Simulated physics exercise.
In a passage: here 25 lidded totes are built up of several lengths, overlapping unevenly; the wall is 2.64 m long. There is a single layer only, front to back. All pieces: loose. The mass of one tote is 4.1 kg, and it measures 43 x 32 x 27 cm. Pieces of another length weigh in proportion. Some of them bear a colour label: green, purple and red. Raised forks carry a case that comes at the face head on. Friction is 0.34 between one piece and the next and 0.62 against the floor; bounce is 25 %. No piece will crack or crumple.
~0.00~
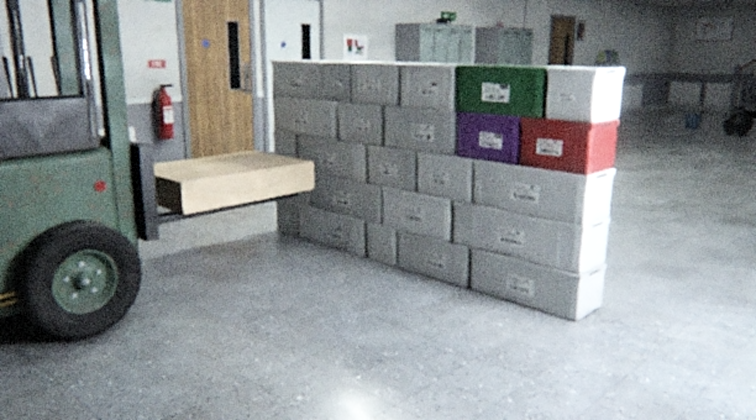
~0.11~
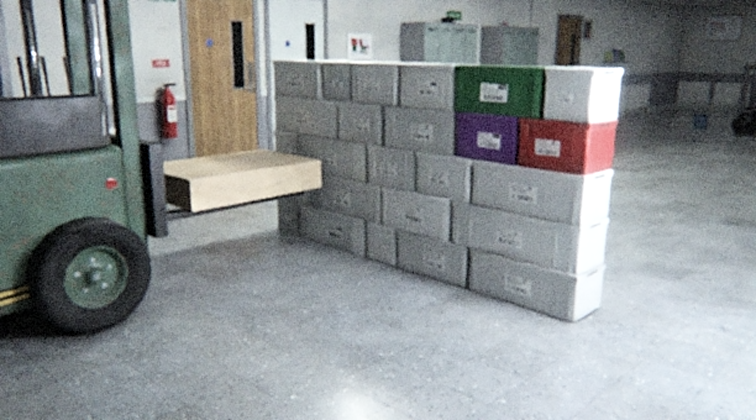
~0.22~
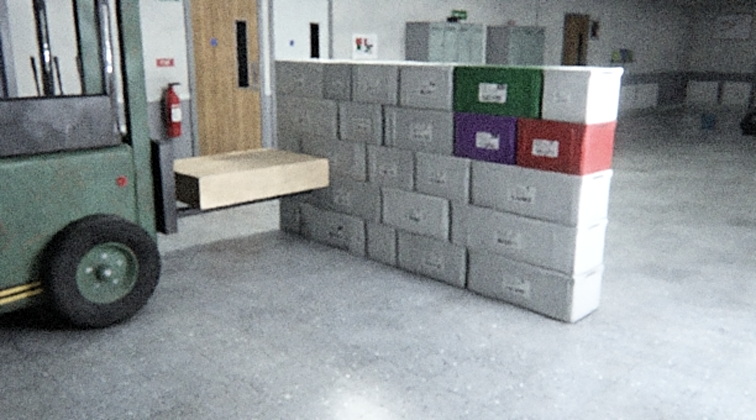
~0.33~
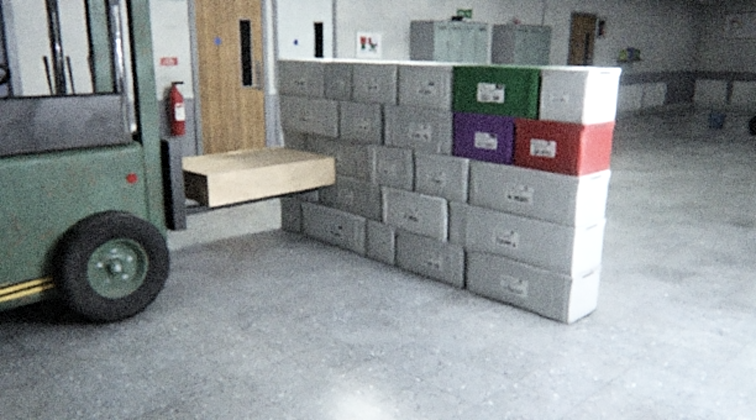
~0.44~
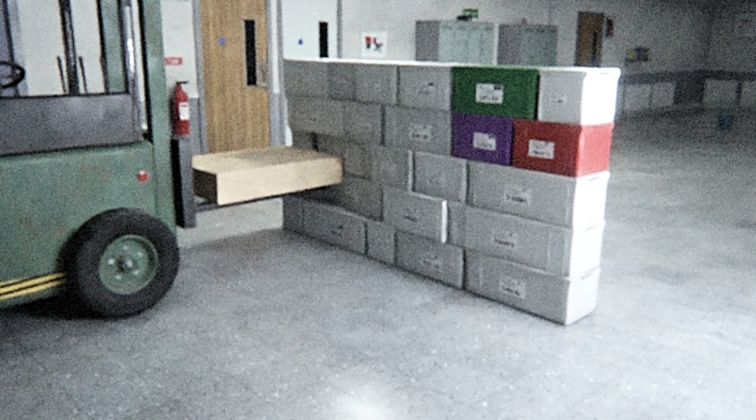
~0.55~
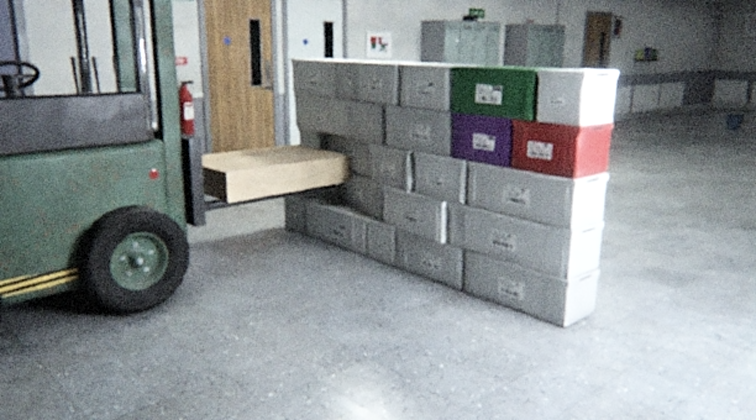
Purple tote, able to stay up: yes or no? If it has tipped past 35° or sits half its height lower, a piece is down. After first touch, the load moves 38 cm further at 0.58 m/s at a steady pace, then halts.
Yes.
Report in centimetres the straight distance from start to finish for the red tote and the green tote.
Result: Red at 0 cm, green at 0 cm.
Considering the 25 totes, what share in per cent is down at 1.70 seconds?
At that moment 50 per cent.
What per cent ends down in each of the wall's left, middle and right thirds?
Per cent - left 80, middle 60, right 0.
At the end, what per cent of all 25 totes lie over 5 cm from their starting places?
50 %.
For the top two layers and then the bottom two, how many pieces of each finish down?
Top: 7; bottom: 2.
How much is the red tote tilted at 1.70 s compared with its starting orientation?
Tilt from start: Approx. 0 degrees.
By 1.12 s, 2 of the 25 totes down; purple tote unmoved.
By 1.70 s, 12 of the 25 totes down; purple tote unmoved.
When it is over (3.9 s), 12 of the 25 totes down; purple tote unmoved; green tote unmoved; red tote unmoved. In pixels of the last frame, middles, purple tote near (497, 137), green tote near (509, 91).
